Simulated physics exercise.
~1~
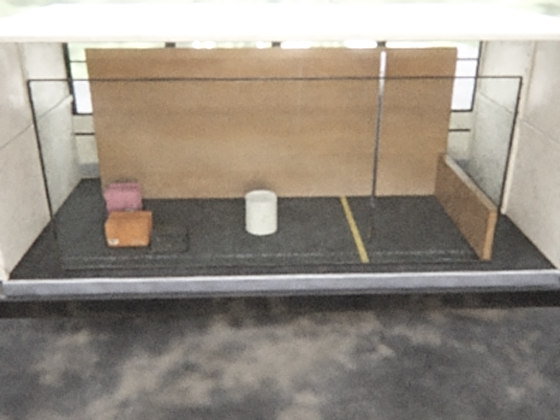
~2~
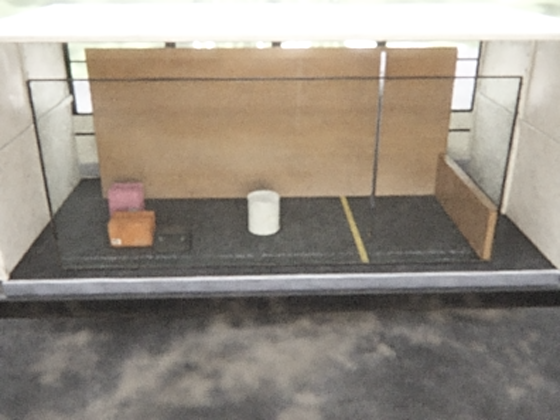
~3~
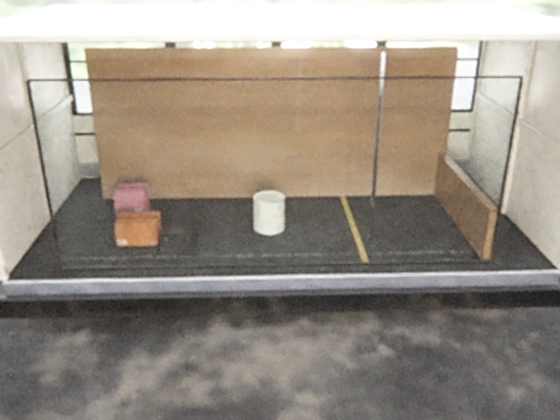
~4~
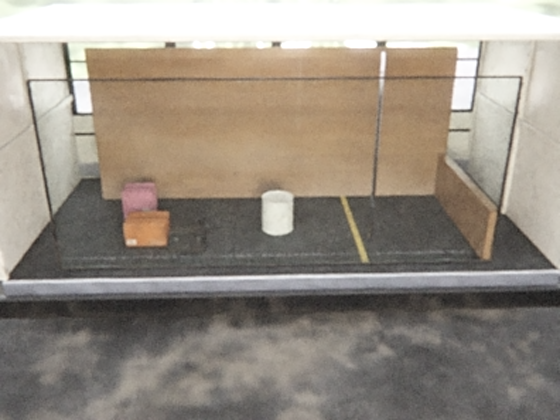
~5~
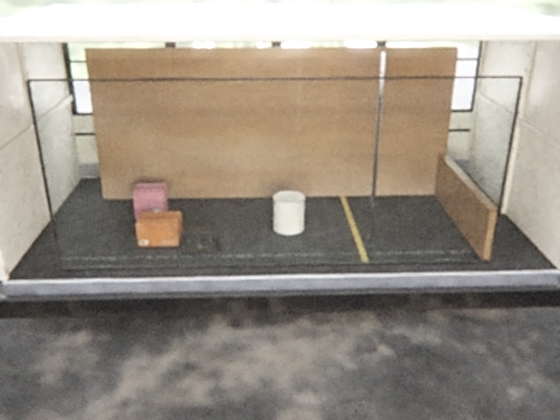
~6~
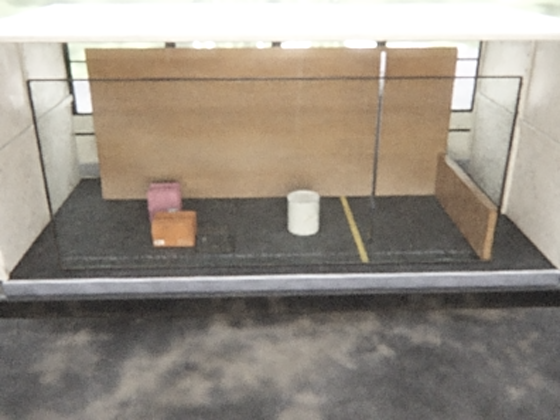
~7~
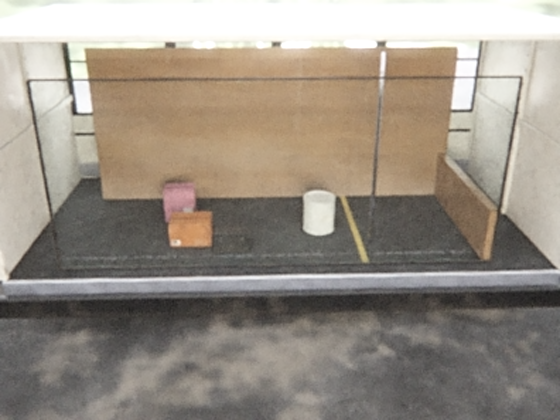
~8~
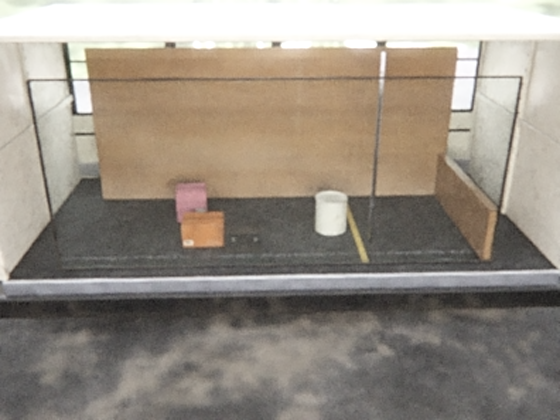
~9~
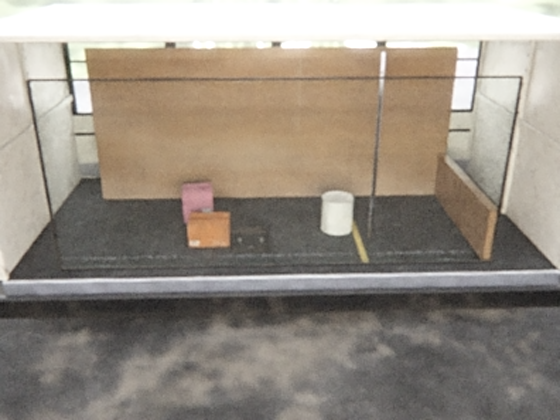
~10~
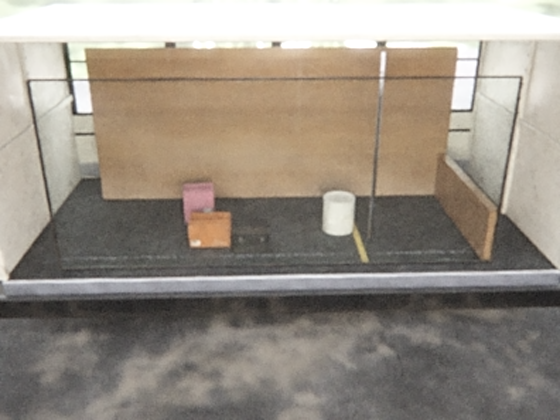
A white drum, a pink carton, an orange carton and a low black toolbox slid steadily to the right together across the dark floor of the bay, then slowed and stopped upright, with the drum ending just short of the yellow line.
